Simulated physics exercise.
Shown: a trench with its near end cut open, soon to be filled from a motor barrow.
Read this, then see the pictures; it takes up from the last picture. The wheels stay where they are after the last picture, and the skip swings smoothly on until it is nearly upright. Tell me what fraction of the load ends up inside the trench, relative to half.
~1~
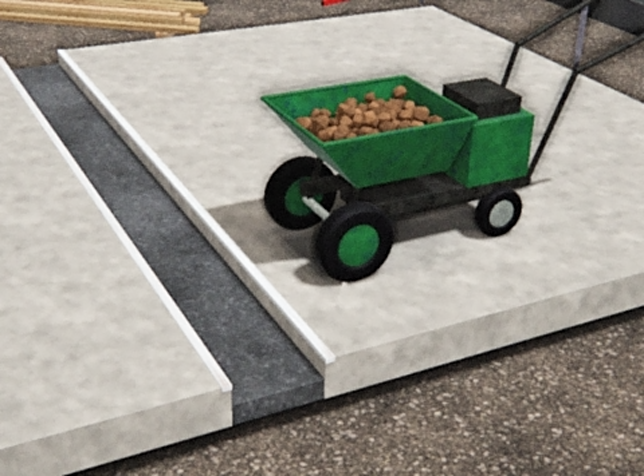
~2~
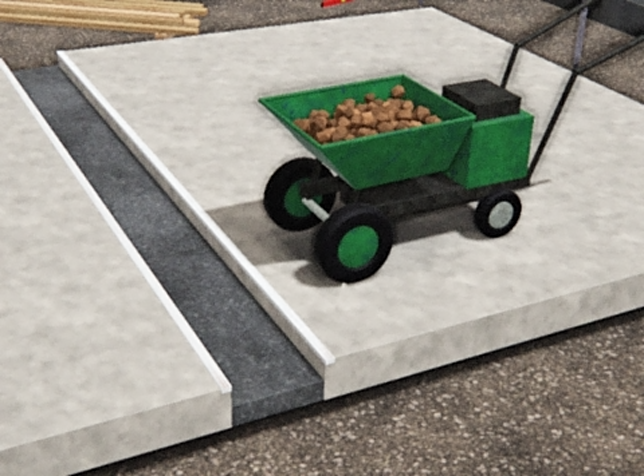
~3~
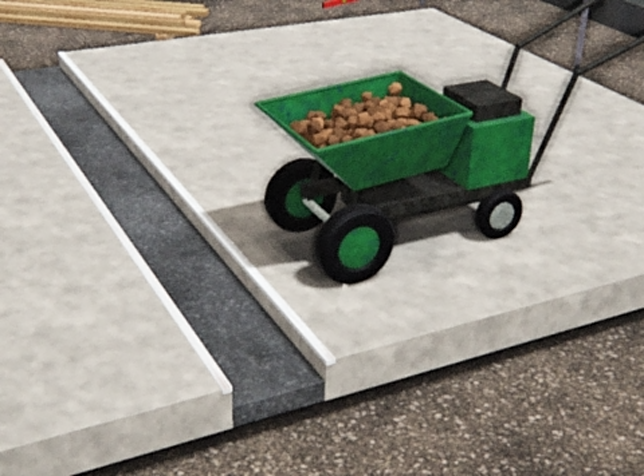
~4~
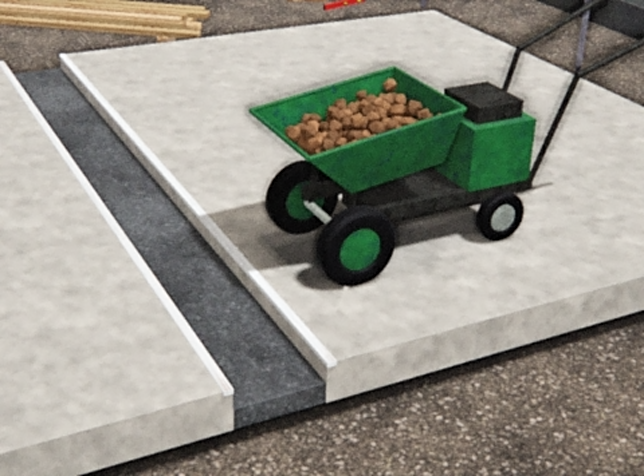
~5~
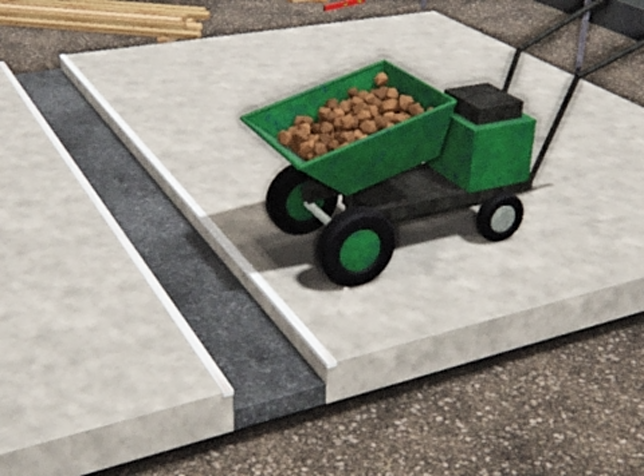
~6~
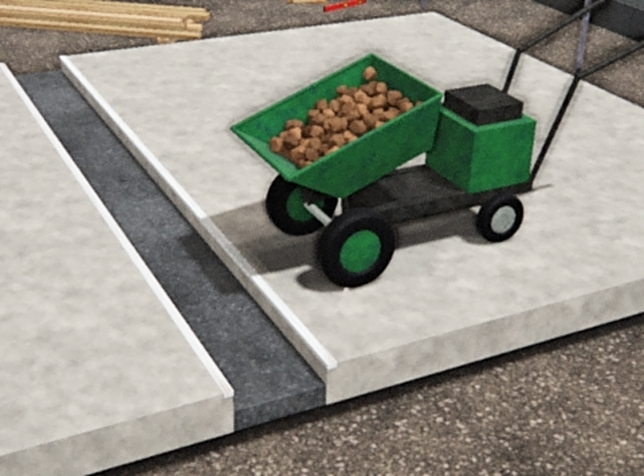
I expect most of the load to land in the trench.
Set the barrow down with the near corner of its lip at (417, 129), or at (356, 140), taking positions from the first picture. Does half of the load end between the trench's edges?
First spot a minority of it, second spot the bulk of it.
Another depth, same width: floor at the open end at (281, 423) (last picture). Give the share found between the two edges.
The share would be around 100 per cent.
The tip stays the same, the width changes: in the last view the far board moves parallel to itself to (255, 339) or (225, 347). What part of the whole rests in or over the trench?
Result, try 1: 0 in a hundred; try 2: 50 in a hundred.
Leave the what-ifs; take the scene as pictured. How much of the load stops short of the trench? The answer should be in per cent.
It works out to close to 0 per cent.
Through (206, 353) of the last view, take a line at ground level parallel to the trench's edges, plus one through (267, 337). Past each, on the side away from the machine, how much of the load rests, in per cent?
Roughly 10 and 80 percent.
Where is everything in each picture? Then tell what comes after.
In the first frame, lip of the skip (322, 146), level; top of the load (383, 119), clay clods; first edge of the trench (299, 322); far edge (200, 347), the trench over half as wide as the skip, and shallow for its width.
In the second frame, lip of the skip (320, 148), level; top of the load (381, 119).
In the third frame, lip of the skip (316, 152), tipped barely; top of the load (385, 114).
In the fourth frame, lip of the skip (309, 159), tipped a little; top of the load (379, 113).
In the fifth frame, lip of the skip (299, 168), tipped a little; top of the load (388, 118).
In the sixth frame, lip of the skip (289, 179), tipped clearly; top of the load (378, 115); first edge of the trench (301, 328); far edge (201, 353).
Just after the last frame, skip tipped steeply; every one in the skip.
A moment on, skip tipped right over; roughly half in the skip; roughly half in or heaped over the trench; just a few beyond it.
Further on, skip tipped right over; about a tenth in the skip; the larger part in or heaped over the trench; about a tenth beyond it.
When it is over, skip tipped right over; about a tenth in the skip; the larger part in or heaped over the trench; about a tenth beyond it.
